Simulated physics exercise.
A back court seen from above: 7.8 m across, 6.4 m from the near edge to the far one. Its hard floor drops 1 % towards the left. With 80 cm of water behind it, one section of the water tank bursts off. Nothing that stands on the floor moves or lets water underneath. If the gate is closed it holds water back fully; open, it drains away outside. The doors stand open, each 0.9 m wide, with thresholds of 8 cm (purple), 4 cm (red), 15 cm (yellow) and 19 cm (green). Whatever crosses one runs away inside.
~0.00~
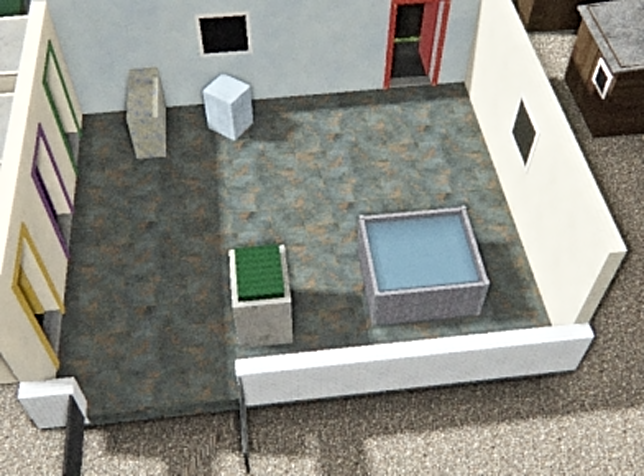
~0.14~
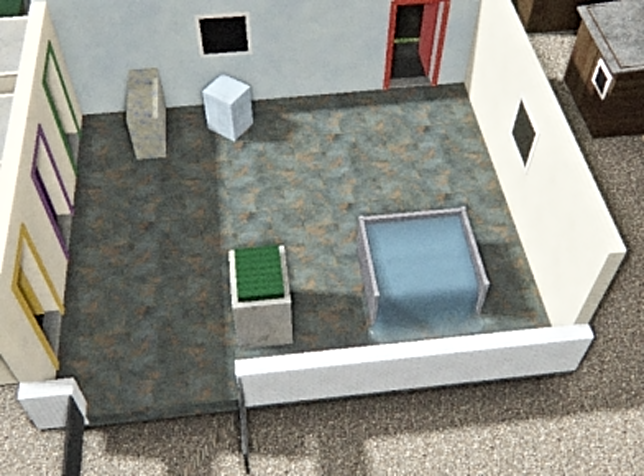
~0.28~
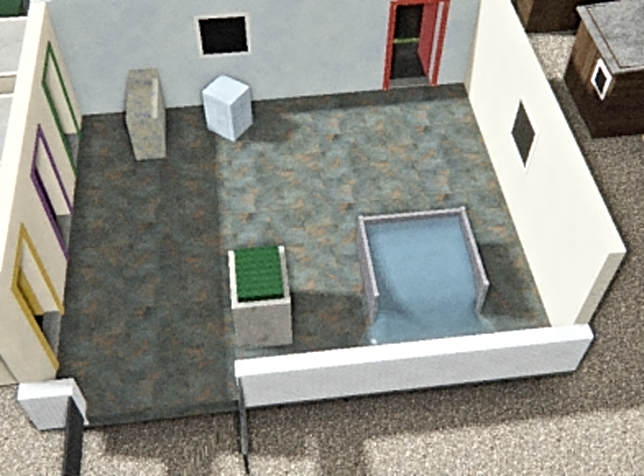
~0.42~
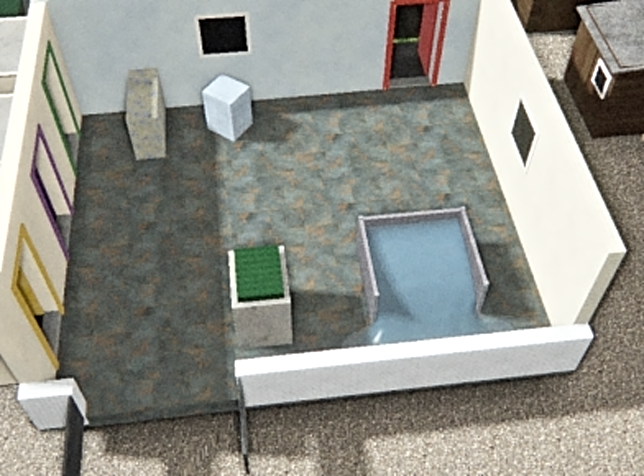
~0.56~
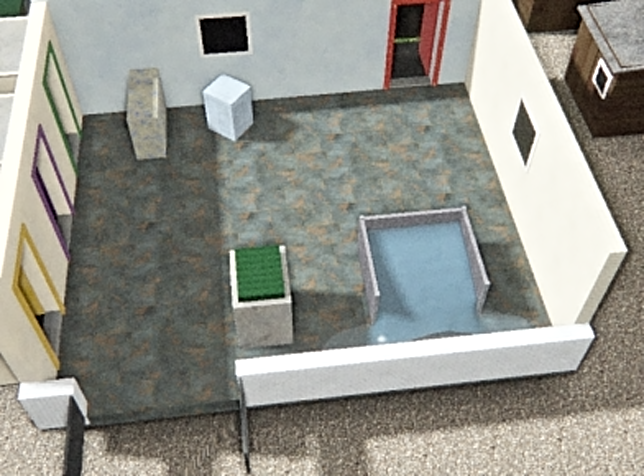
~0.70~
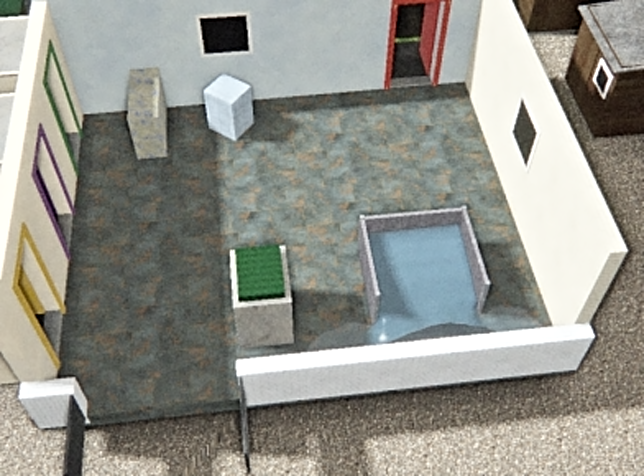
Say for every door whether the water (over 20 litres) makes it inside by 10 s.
The water let in: At the purple door it stays under the limit; at the red door it goes over the limit; at the yellow door it stays under the limit; at the green door it stays under the limit.
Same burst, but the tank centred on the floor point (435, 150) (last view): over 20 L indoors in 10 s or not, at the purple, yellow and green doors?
Against that limit: Purple not over, yellow not over, green not over.
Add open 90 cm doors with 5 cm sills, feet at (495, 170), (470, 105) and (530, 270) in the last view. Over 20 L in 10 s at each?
In that order: Under, not over, past it.
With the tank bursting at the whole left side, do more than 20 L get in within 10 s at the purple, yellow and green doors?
Then: Purple past it, yellow not over, green under.
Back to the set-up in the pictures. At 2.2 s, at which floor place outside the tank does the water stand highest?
Around (544, 350).
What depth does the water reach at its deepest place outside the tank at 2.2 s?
Roughly 34 cm.
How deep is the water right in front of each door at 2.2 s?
Depths in cm: Purple 0, red 0, yellow 8, green 0.
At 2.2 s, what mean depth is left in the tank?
Some 24 cm.
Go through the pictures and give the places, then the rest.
The first frame shows the water tank at (422, 252) is whole and still, 80 cm deep.
In the second frame, the front is at (370, 329), 0.9 m from the gap at (427, 310); 0.4 m2 of floor is under water; 80 cm left at the back of the water tank.
In the third frame, the front is at a hidden place, 1.1 m from the gap at (426, 311); 1.4 m2 of floor is under water; 72 cm left at the back of the water tank.
In the fourth frame, water pours out at (426, 312) and has run 1.5 m, to a hidden place; typically 20 cm deep outside, 70 cm at the water tank's back.
In the fifth frame, the front is at a hidden place, 1.9 m from the gap at (427, 312); 2.4 m2 of floor is under water; 65 cm left at the back of the water tank.
In the sixth frame, water pours out at (427, 312) and has run 2.3 m, to a hidden place; typically 26 cm deep outside, 57 cm at the water tank's back.
After 1.4 s water covers 15 % of the floor and is deepest (54 cm) near (555, 348); purple door not reached, red door not reached, yellow door not reached, green door not reached.
After 2.2 s water covers 30 % of the floor and is deepest (34 cm) near (544, 350); purple door not reached, red door not reached, yellow door 8 cm at the sill, 0 L in, green door not reached.
After 3.5 s water covers 55 % of the floor and is deepest (19 cm) near (455, 319); purple door 2 cm at the sill, 0 L in, red door 8 cm at the sill, 1 L in, yellow door 12 cm at the sill, 5 L in, green door not reached.
After 6.0 s water covers 75 % of the floor and is deepest (10 cm) near (522, 352); purple door 3 cm at the sill, 0 L in, red door 9 cm at the sill, 62 L in, yellow door 6 cm at the sill, 6 L in, green door 2 cm at the sill, 0 L in.
After 10.0 s water covers 85 % of the floor and is deepest (8 cm) near (246, 115); purple door 2 cm at the sill, 0 L in, red door 5 cm at the sill, 82 L in, yellow door 4 cm at the sill, 6 L in, green door 7 cm at the sill, 0 L in.
